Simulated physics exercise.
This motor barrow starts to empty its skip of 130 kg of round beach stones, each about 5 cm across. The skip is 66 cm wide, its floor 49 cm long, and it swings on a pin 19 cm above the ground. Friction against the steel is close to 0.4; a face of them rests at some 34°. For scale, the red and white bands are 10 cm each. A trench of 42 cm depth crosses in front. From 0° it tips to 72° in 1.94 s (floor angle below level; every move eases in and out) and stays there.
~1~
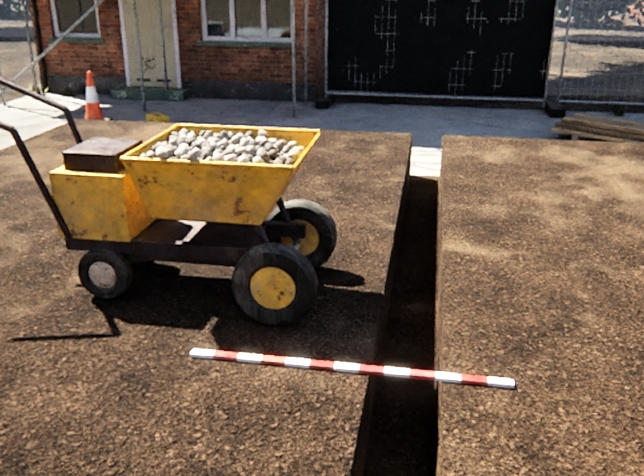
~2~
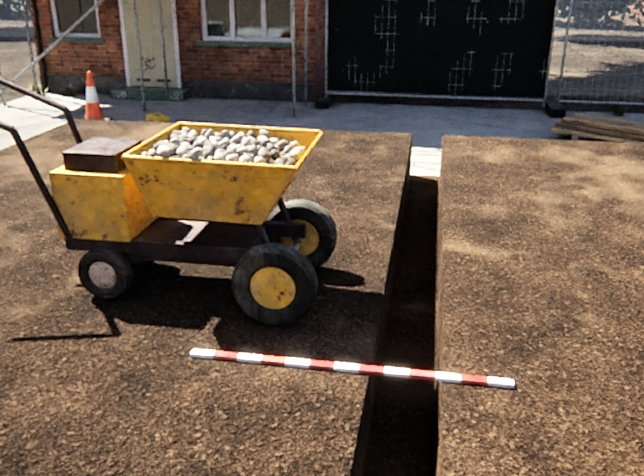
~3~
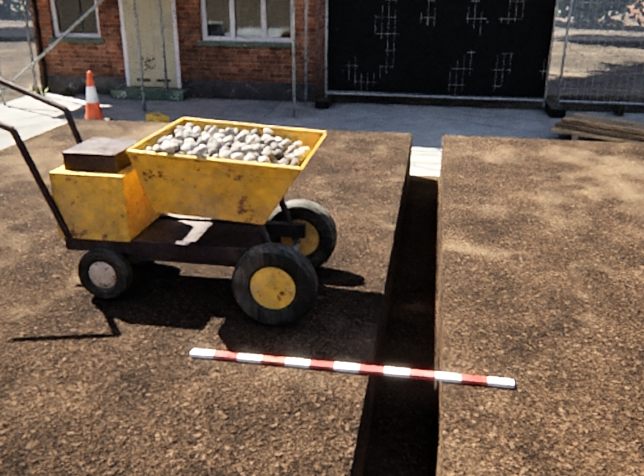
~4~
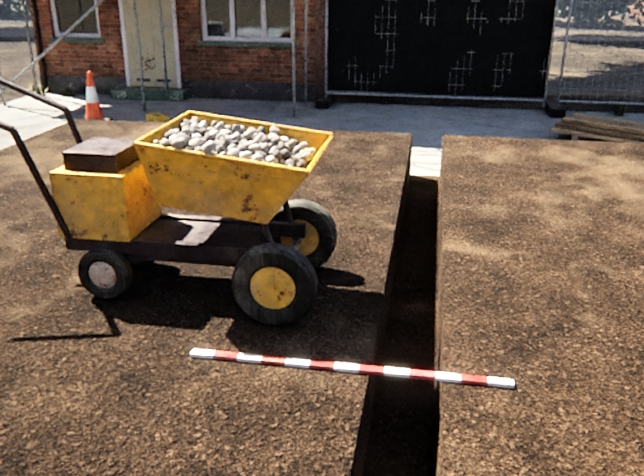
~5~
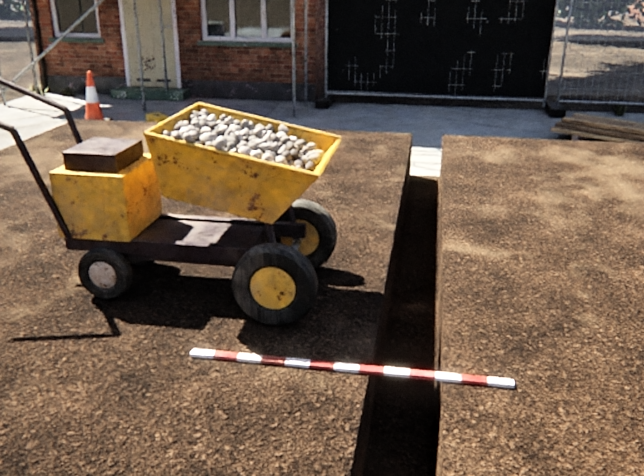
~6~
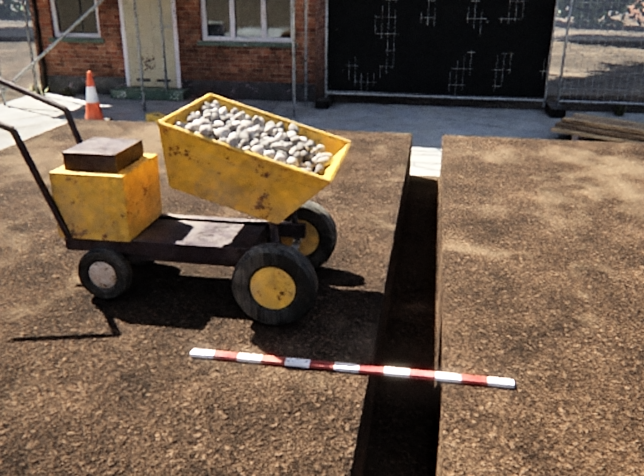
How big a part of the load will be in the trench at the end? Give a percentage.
Close to 61 in a hundred.
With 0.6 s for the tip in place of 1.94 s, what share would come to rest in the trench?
In that case some 30 per cent.
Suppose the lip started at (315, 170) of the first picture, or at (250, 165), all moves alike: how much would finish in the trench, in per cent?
First some 35, then 100 per cent.
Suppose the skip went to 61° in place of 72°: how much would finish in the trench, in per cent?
In that case some 50 per cent.
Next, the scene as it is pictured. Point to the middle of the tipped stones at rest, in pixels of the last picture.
Their middle is at about (428, 356).
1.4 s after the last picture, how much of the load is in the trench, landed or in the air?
About 30 per cent by then.
Then, 0.9 s after the last picture the floor is at 61°, 94 % in the skip, 6 % in the trench; the foremost stones are at (435, 297).
Then, 1.4 s after the last picture the floor is at 72°, 40 % in the skip, 28 % in the trench, 32 % past the trench; the foremost stones are at (580, 317).
Then, 1.8 s after the last picture the floor is at 72°, 20 % in the skip, 40 % in the trench, 40 % past the trench; the foremost stones are at (629, 315).
Then, 3.7 s after the last picture the floor is at 72°, 0 % in the skip, 61 % in the trench, 39 % past the trench; the foremost stones are at (638, 310).
